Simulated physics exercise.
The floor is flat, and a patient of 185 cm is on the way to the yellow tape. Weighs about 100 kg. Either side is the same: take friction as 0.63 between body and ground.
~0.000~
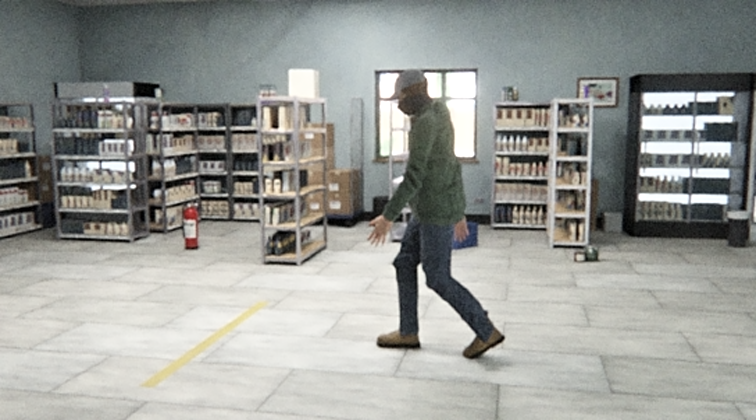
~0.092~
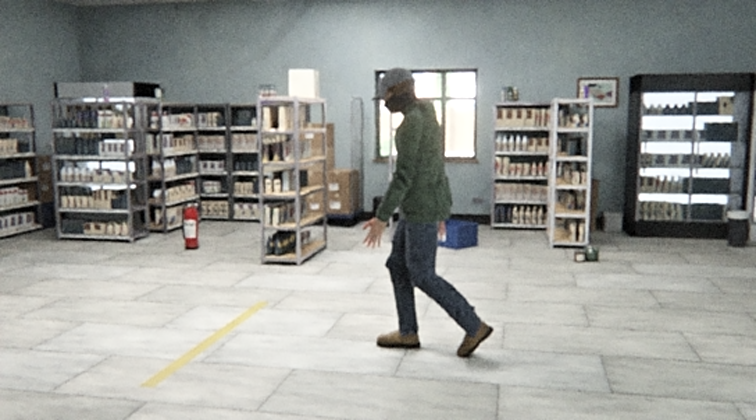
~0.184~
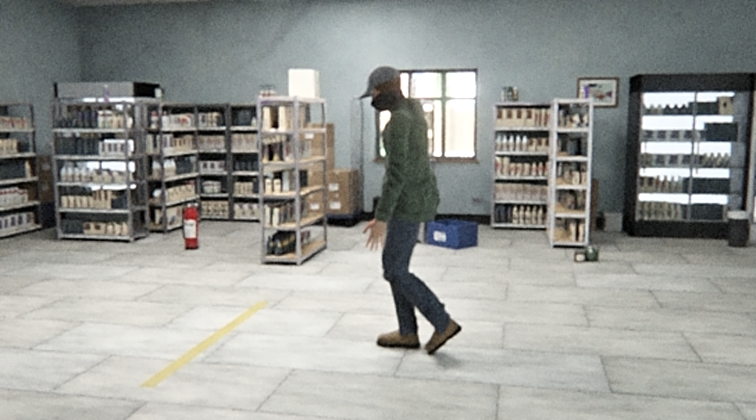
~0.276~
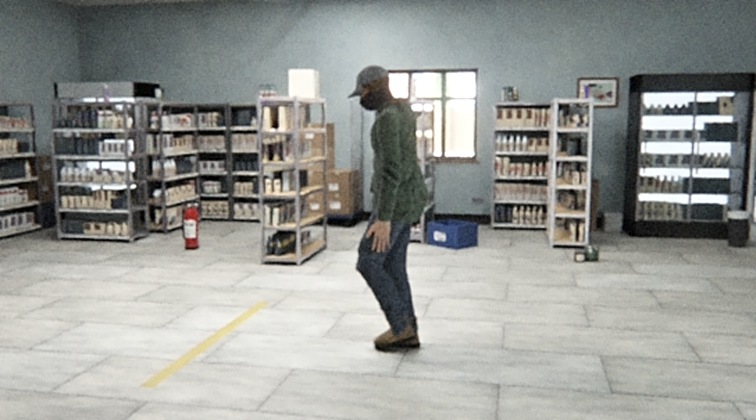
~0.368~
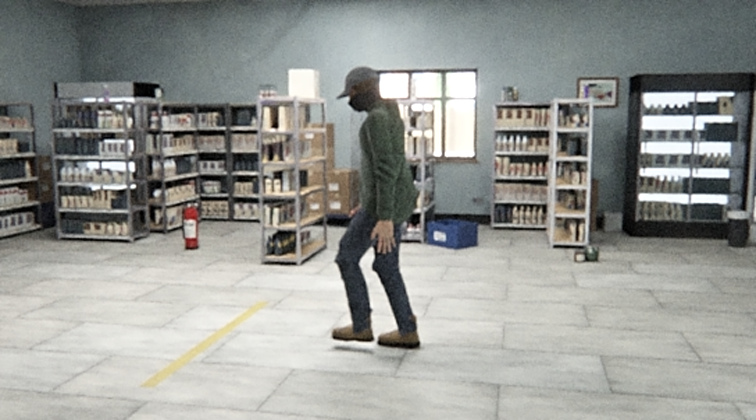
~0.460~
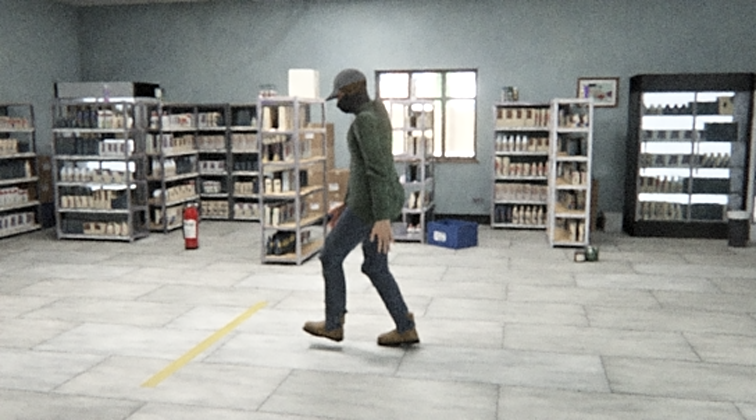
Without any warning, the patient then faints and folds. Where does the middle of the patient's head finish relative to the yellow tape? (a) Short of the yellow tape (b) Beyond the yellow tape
Short of the yellow tape (a).
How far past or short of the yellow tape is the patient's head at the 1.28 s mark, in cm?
It is roughly 20 cm short of the mark.
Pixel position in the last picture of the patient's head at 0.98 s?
Look around (264, 246) and it's there.
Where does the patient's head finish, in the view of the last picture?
(206, 343).
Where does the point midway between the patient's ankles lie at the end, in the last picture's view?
Estimated spot: About (349, 347).
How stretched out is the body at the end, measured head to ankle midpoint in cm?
Some 90 cm apart.
After 0.73 s the patient's head is 77 cm short of the yellow tape, near (323, 146) in the last picture's view.
After 0.98 s the patient's head is 39 cm short of the yellow tape, near (264, 246) in the last picture's view; the patient's chest 65 cm short of the yellow tape.
After 1.28 s the patient's head is 21 cm short of the yellow tape, near (229, 324) in the last picture's view; the patient's chest 42 cm short of the yellow tape.
At rest, 2.2 s, patient's hips stop short of the yellow tape; patient's head stops short of the yellow tape; patient's chest stops short of the yellow tape.
